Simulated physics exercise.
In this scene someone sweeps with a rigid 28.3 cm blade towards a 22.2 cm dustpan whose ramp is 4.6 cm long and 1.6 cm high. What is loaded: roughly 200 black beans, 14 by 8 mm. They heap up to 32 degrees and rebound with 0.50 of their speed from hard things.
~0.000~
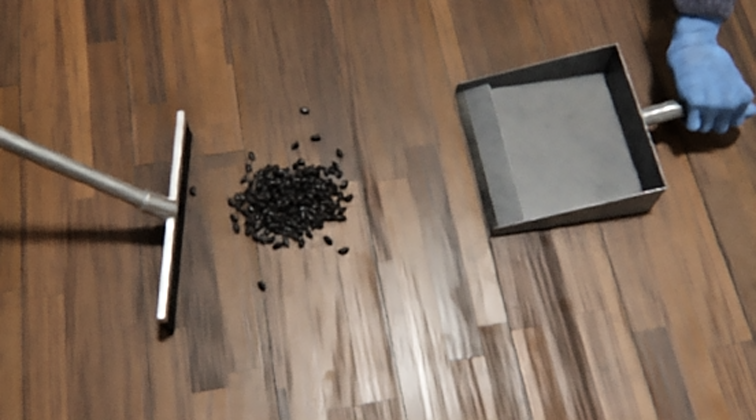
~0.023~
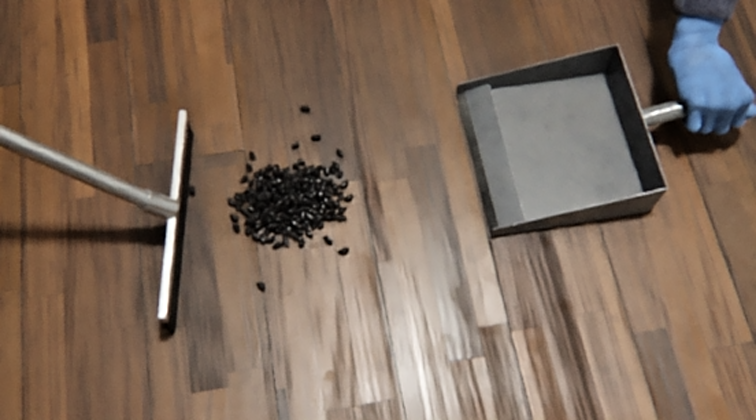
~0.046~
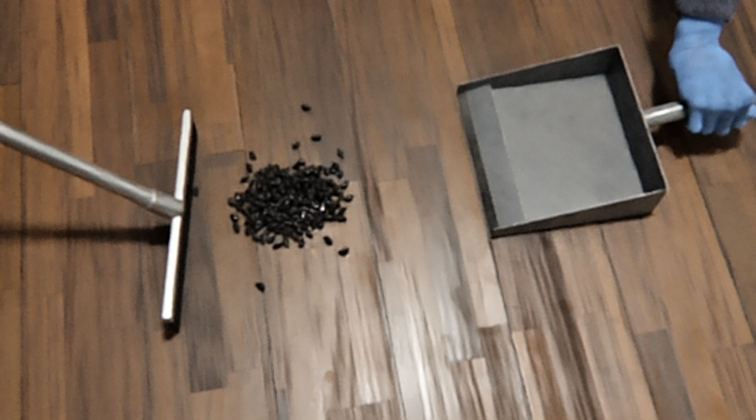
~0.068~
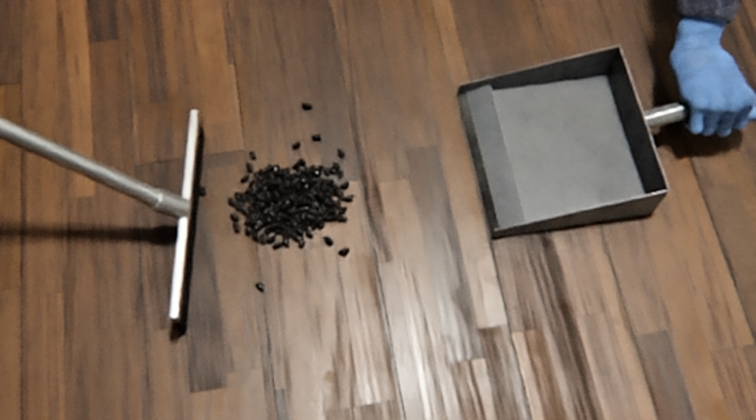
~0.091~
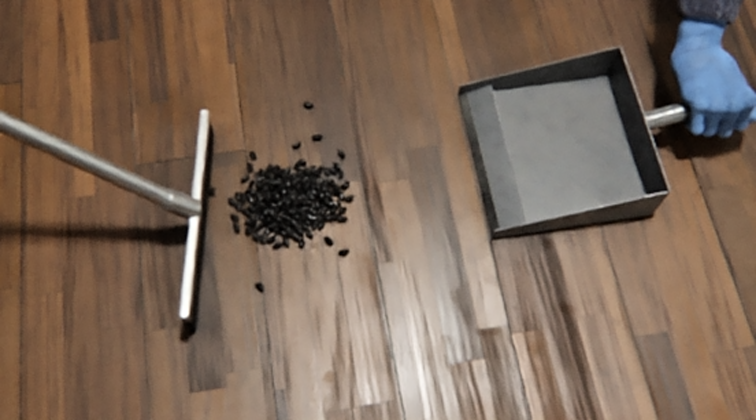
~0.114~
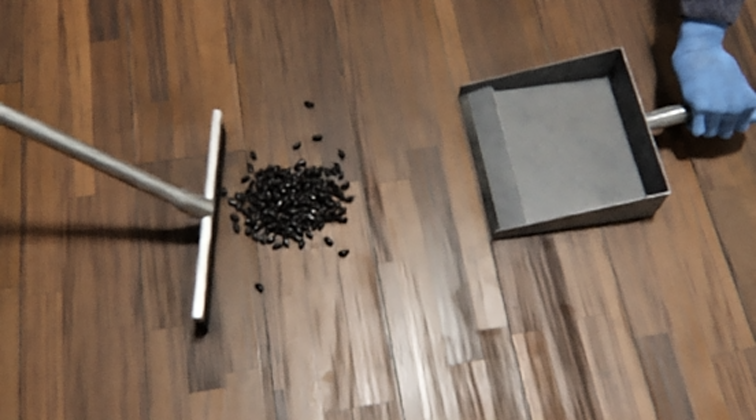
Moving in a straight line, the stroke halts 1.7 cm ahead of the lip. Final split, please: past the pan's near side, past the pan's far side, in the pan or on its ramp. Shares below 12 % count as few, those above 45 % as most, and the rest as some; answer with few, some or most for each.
Final split: Near side: Some; far side: Few; pan: Some.
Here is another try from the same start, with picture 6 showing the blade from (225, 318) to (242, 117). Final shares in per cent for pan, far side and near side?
Pan: 45, far side: 0, near side: 30.
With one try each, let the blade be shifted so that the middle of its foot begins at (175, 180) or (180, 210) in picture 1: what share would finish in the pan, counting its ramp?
20 and 25 per cent, roughly.
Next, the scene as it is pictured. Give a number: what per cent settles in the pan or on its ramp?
Estimate: Near 30 %.
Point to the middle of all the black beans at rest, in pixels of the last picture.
Roughly (486, 205).
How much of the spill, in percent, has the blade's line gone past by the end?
Close to 5 percent.
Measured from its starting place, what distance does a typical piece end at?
26 cm, roughly.
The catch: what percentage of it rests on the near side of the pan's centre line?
Estimate: Close to 80 %.
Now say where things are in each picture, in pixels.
The first frame shows blade from (163, 318) to (182, 118), moved 0.0 cm, 0 of the pieces shifted so far; middle of the pieces at (292, 199); pan at (564, 148).
The second frame shows blade from (164, 318) to (184, 117), moved 0.2 cm, 0 of the pieces shifted so far; middle of the pieces at (292, 199).
The third frame shows blade from (168, 318) to (189, 117), moved 0.7 cm, 2 of the pieces shifted so far; middle of the pieces at (292, 199).
The fourth frame shows blade from (176, 318) to (196, 117), moved 1.6 cm, 2 of the pieces shifted so far; middle of the pieces at (292, 199).
The fifth frame shows blade from (186, 318) to (206, 117), moved 2.9 cm, 2 of the pieces shifted so far; middle of the pieces at (292, 199).
The sixth frame shows blade from (199, 318) to (218, 117), moved 4.5 cm, 2 of the pieces shifted so far; middle of the pieces at (292, 199); pan at (567, 151). Its pace works out near 0.70 m/s, heading 10 degrees towards the viewer's side.
After 0.34 s, middle of the blade 20 cm from the lip; 0 % over the lip, far side 0 %, near side 10 %.
Then, at 0.49 s, middle of the blade 10 cm from the lip; 0 % over the lip, far side 0 %, near side 20 %.
Then, at 0.77 s, middle of the blade 4 cm from the lip; 30 % over the lip, far side 0 %, near side 25 %.
At rest (2.9 s), near side 25 %, far side 0 %, pan 30 %, in front of the lip or behind the blade 45 %.
